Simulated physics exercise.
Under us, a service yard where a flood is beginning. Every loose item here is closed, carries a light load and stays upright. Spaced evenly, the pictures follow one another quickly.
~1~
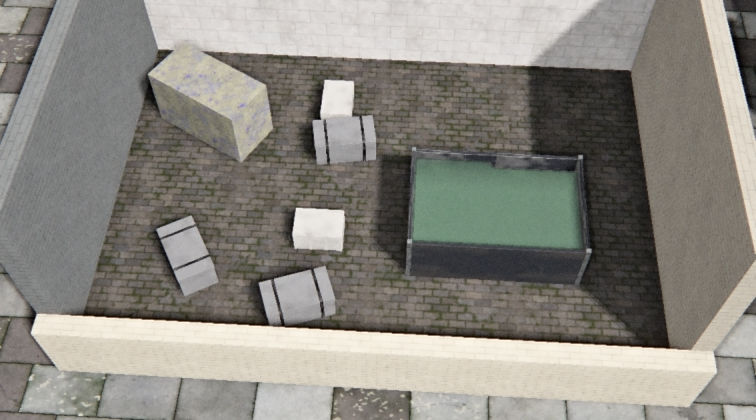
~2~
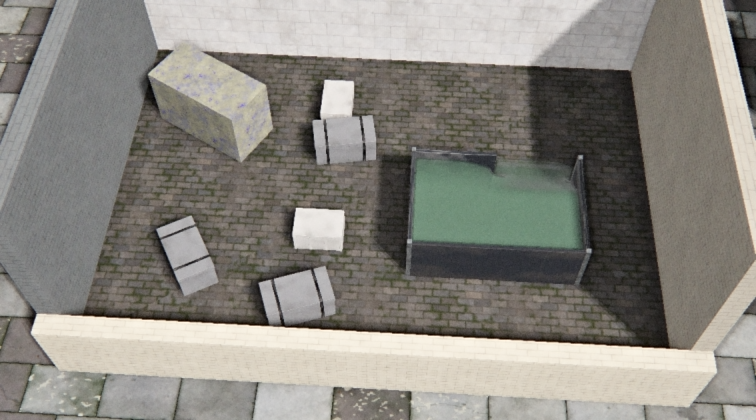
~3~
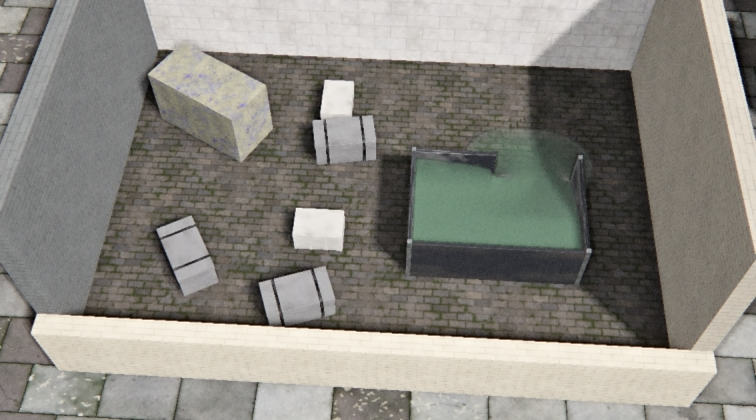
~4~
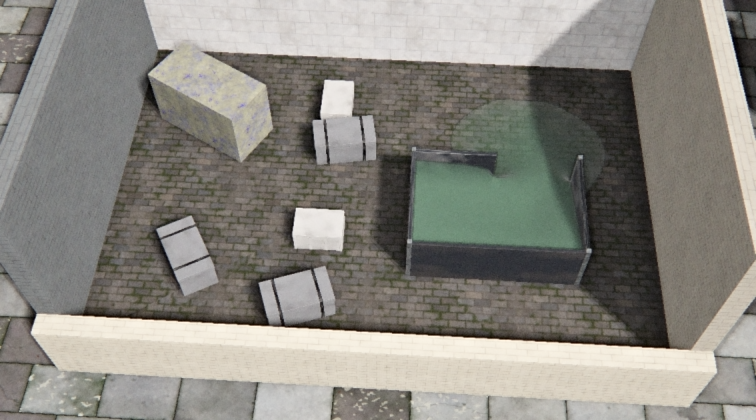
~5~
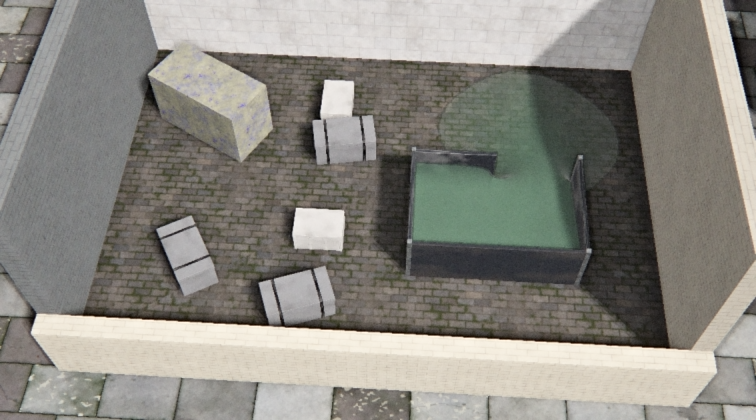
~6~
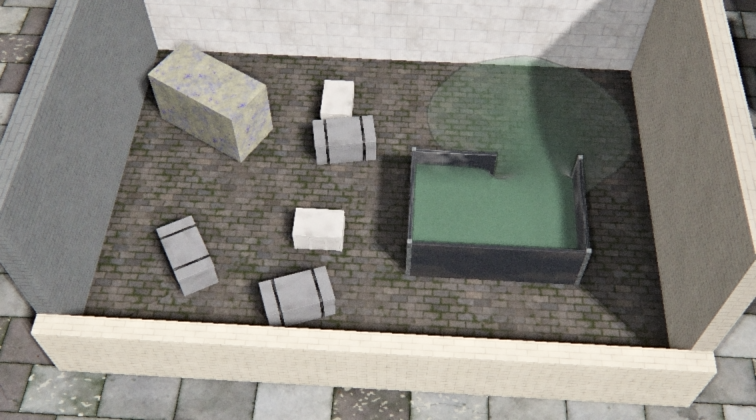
Service yard with green water escaping through a gap in a dark tank's back wall, spreading toward the rear as scattered blocks stay still.
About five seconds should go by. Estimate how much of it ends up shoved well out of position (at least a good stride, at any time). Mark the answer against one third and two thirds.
Fewer than a third of them.
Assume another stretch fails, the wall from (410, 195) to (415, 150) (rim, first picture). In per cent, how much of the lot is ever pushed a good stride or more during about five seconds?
That works out to some 80 %.
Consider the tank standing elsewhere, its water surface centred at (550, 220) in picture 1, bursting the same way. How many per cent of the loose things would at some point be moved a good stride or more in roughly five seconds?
My answer would be about 40 in a hundred.
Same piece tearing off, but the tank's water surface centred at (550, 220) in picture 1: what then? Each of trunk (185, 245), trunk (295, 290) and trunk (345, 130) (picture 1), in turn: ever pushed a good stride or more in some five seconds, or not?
Object by object: Below the mark, below the mark, over the mark.
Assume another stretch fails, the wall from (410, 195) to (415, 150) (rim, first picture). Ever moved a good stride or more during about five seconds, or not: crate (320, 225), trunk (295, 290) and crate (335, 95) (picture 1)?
First covers that distance, second stays short of it, third covers that distance.
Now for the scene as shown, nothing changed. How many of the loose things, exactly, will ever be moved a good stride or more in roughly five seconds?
That works out to 1.
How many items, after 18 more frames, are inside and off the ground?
It adds up to 0.
A moment on, 0 of 5 are well off their spots; 0 afloat.
Next, 0 of 5 are well off their spots; 0 afloat.
Later, 1 of 5 are well off their spots; 0 afloat.
In the end, 1 of 5 are well off their spots, and 1 have been at some point; 1 afloat.
